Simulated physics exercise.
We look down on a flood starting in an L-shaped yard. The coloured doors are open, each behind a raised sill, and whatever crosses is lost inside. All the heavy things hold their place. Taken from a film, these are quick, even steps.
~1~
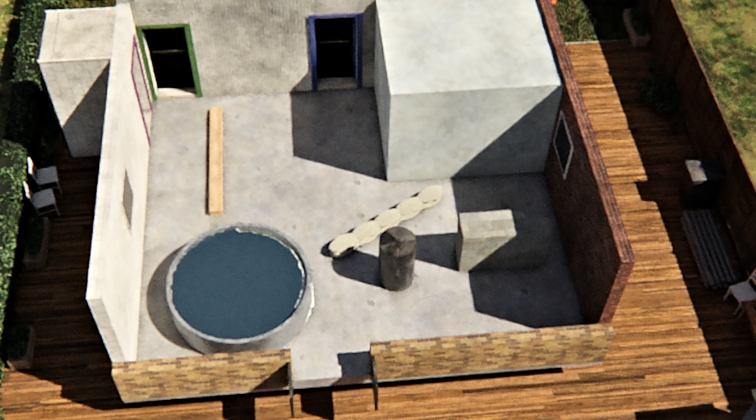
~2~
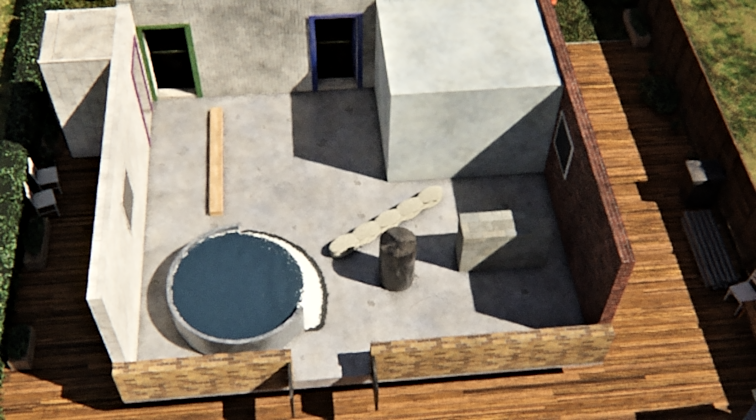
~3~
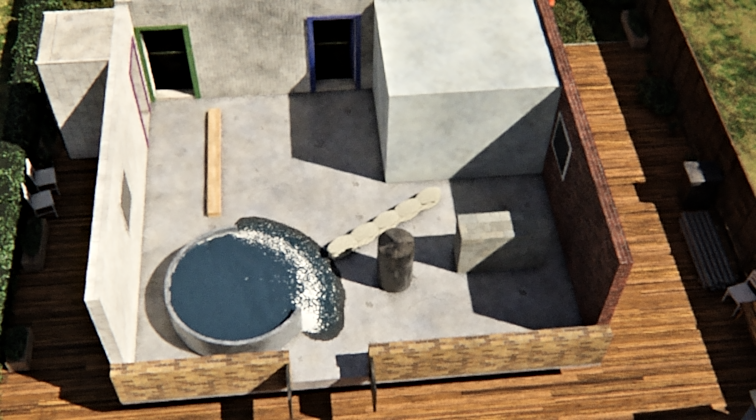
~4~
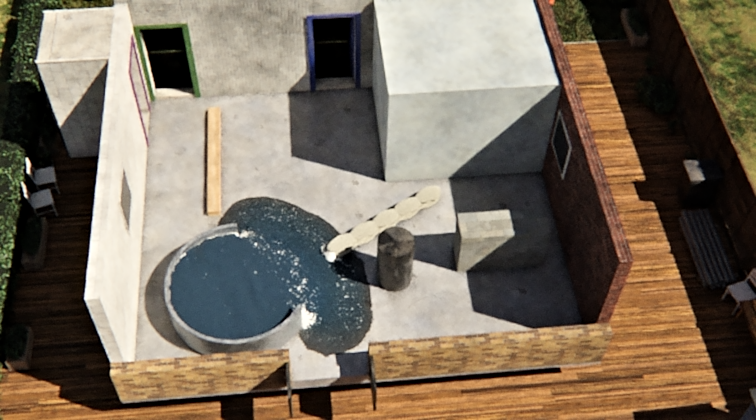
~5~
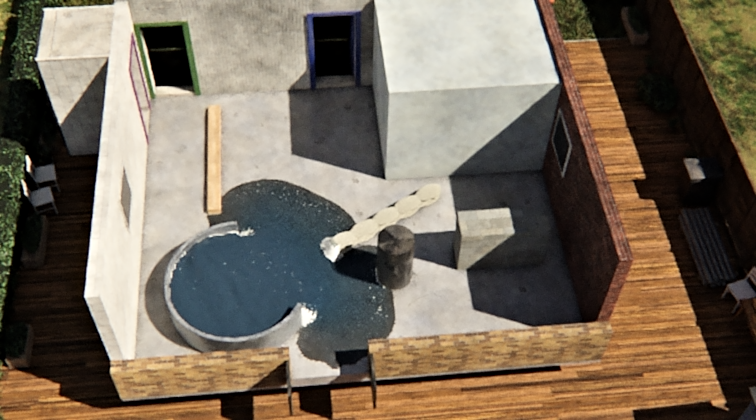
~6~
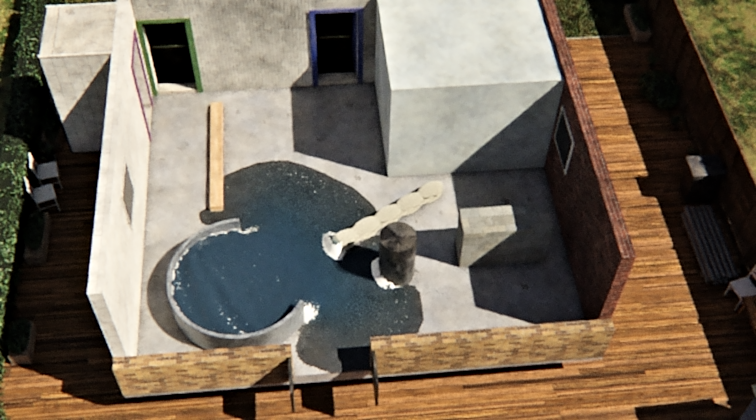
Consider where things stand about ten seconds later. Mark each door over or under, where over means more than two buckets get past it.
Green door - under; purple door - under; blue door - over.
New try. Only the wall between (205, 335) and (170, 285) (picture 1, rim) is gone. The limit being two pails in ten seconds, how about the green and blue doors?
I'd say the green door gets more, but the blue door gets less.
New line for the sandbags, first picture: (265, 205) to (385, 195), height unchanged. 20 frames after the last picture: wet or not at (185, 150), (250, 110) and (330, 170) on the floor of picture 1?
The first point is still bare, the second swamped and the third still bare.
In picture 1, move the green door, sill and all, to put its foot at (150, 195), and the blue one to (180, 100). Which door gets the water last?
The green one.
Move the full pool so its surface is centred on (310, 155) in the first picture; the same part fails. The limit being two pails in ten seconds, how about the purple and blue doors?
Per door - purple: Overshoots; blue: Overshoots.
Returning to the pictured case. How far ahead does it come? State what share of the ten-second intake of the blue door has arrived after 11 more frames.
Roughly 0 percent.
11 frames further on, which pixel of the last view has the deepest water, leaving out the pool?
At about (374, 275).
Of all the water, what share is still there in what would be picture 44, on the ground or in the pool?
Roughly 96 per cent.
A moment on, water covers 45 % of the floor; the green door not reached, the purple door not reached, the blue door not reached.
Next, water covers 60 % of the floor; the green door not reached, the purple door not reached, the blue door wet at the sill, nothing in.
Then, water covers 65 % of the floor; the green door wet at the sill, nothing in, the purple door not reached, the blue door over two buckets in.
Later, water covers 80 % of the floor; the green door wet at the sill, nothing in, the purple door wet at the sill, nothing in, the blue door far over two buckets in.
In the end, water covers 95 % of the floor; the green door under two buckets in, the purple door wet at the sill, nothing in, the blue door far over two buckets in.
